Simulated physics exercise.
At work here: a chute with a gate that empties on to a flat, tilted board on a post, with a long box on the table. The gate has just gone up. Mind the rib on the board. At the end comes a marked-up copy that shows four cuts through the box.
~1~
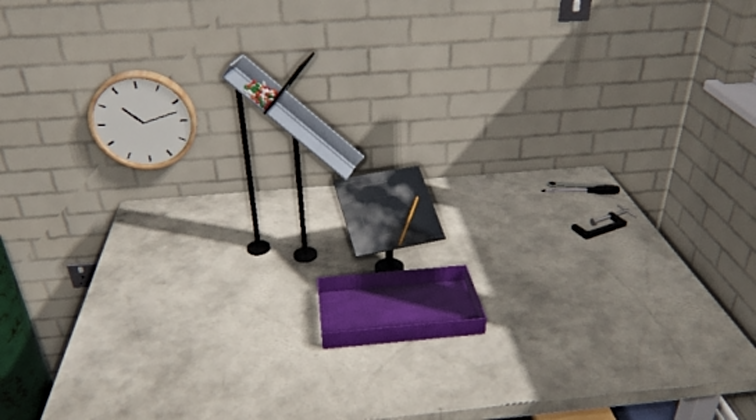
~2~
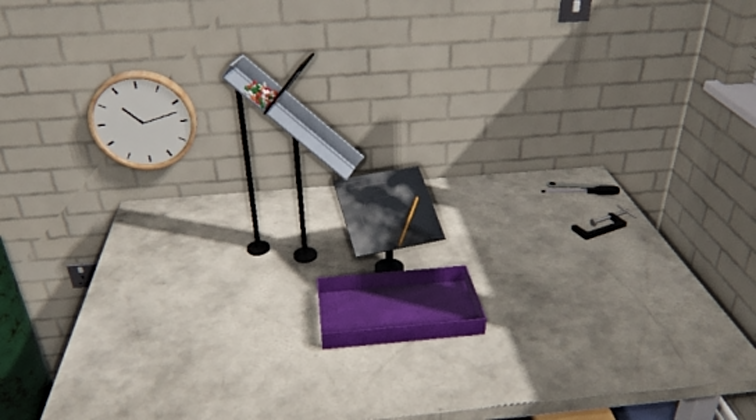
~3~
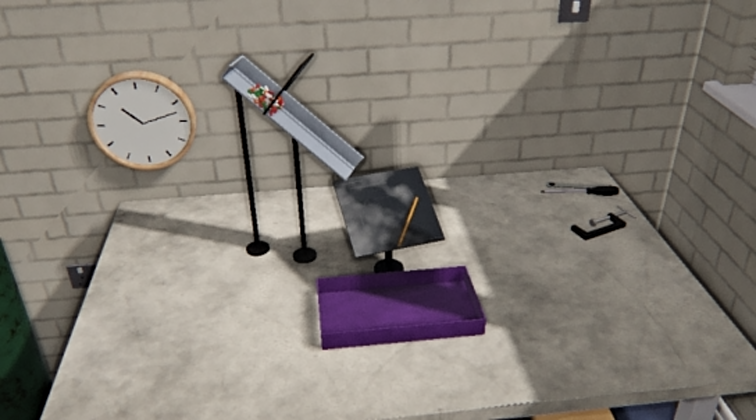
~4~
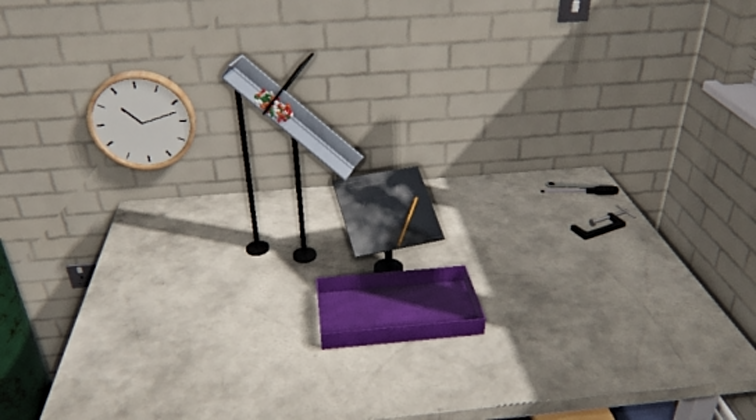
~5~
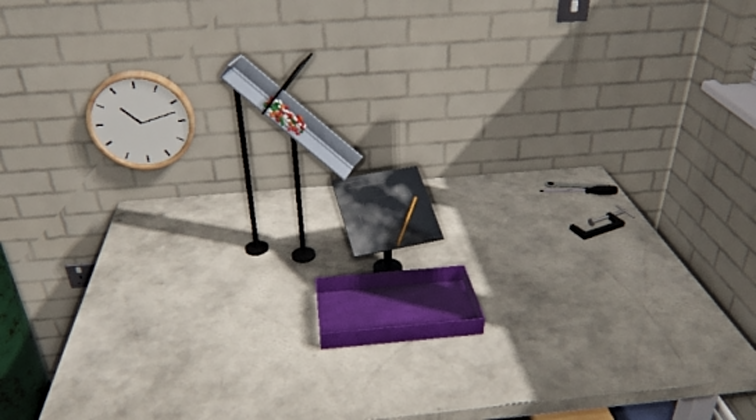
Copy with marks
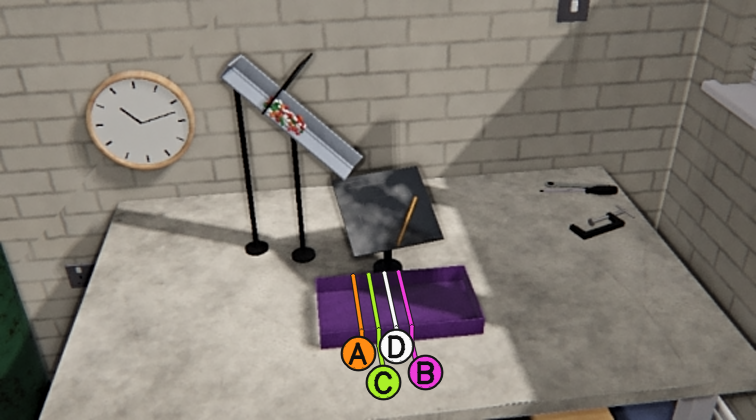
The clip opens on a cluster of jelly beans near the top of a raised grey chute, above a tilted dark board with an orange rib and an empty purple box on the table. The jelly beans then slide slowly down the chute to the right, passing beneath the raised gate and remaining bunched together.
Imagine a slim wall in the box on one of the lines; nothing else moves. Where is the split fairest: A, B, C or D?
Go for D.
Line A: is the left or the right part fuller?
Right.
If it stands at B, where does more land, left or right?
Left.
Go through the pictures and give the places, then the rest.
In the first frame, load behind the gate (264, 94), jelly beans; lip of the chute (351, 174), sloping fairly steeply.
In the second frame, middle of the board (389, 209), tilted fairly steeply; middle of its low edge (402, 247); of its high edge (376, 173).
In the third frame, front corners of the box (321, 334) and (485, 319), empty; front of the load (275, 111).
In the fourth frame, middle of the load (275, 108); its front (288, 118), roughly a quarter of the way to the lip; rib from (417, 197) to (400, 242).
In the fifth frame, middle of the load (285, 114); its front (302, 132), roughly a third of the way to the lip.
On the marked copy, line A crosses the front rim at (361, 330); line B crosses the front rim at (411, 325); line C crosses the front rim at (378, 328); line D crosses the front rim at (396, 327).
With A, of what is caught, not one piece on the left of the divider, every piece on the right.
With B, of what is caught, almost all on the left of the divider, about a tenth on the right.
With C, of what is caught, not one piece on the left of the divider, every piece on the right.
With D, of what is caught, roughly a third on the left of the divider, roughly two thirds on the right.
